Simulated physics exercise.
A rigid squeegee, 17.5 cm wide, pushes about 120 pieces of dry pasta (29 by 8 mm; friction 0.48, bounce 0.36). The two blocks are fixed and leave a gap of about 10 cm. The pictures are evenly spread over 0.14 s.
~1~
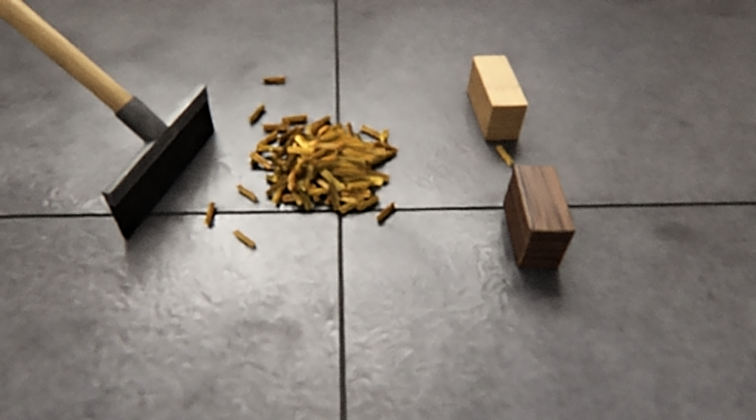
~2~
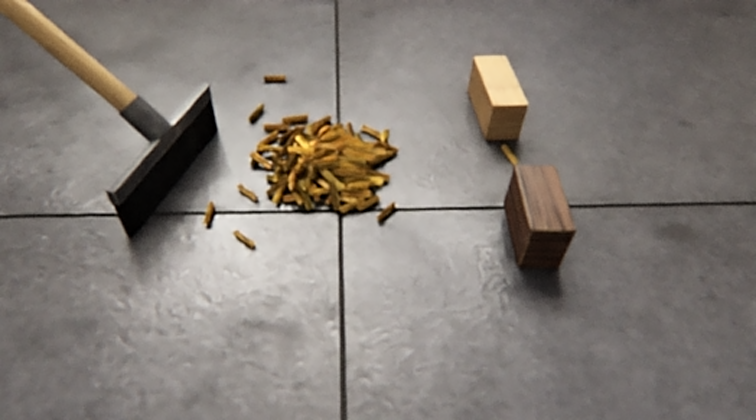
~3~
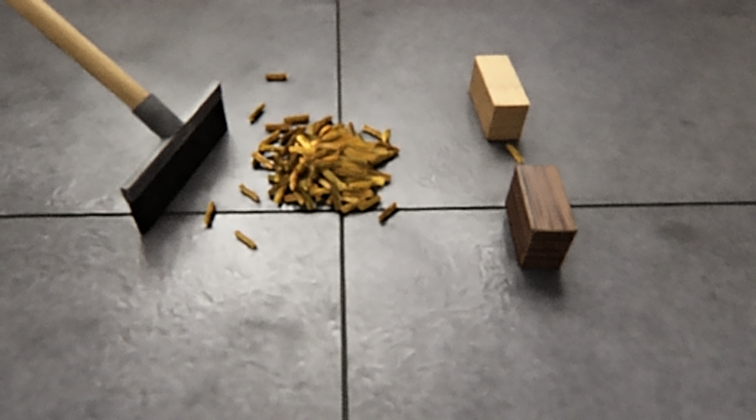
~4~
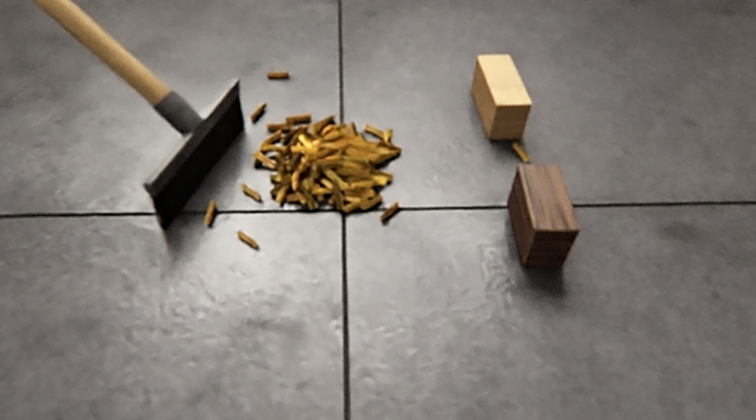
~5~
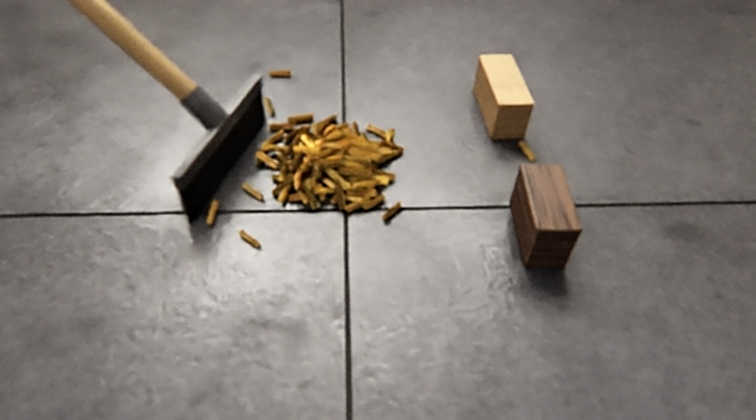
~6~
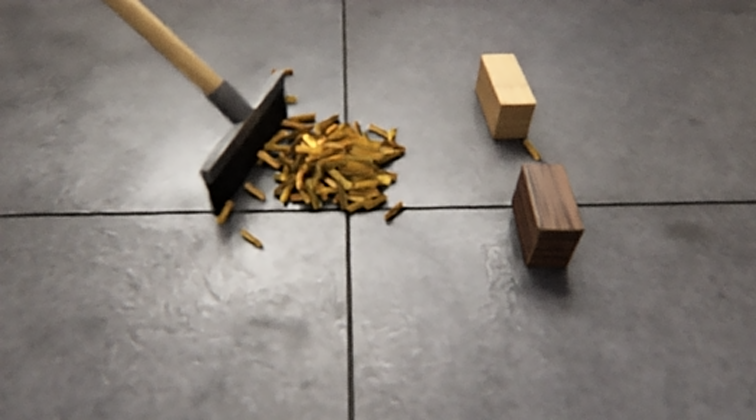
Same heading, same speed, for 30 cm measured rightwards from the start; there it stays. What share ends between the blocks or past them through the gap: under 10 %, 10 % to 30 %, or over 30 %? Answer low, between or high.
In or through the gap: Low.
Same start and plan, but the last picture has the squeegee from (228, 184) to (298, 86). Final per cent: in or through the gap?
Through 30.
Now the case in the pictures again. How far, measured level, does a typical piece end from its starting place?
Some 14 cm.
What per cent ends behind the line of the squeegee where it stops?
About 20 per cent.
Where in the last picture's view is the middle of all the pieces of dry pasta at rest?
At about (465, 168).
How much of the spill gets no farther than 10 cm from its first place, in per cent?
Roughly 30 per cent.
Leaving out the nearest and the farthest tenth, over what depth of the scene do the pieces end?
Some 16 cm.
Then, 0.18 s after the last picture, squeegee 23 cm from its start, spill 15 cm wide; held up before the blocks 100 %.
Then, 0.37 s after the last picture, squeegee 31 cm from its start, spill 19 cm wide; round the far block 5 %, held up before the blocks 95 %.
Then, 0.52 s after the last picture, squeegee 31 cm from its start, spill 19 cm wide; in or through the gap 5 %, round the far block 5 %, held up before the blocks 95 %.
In the end, in or through the gap 5 %, round the near block 0 %, round the far block 5 %, held up before the blocks 95 %.
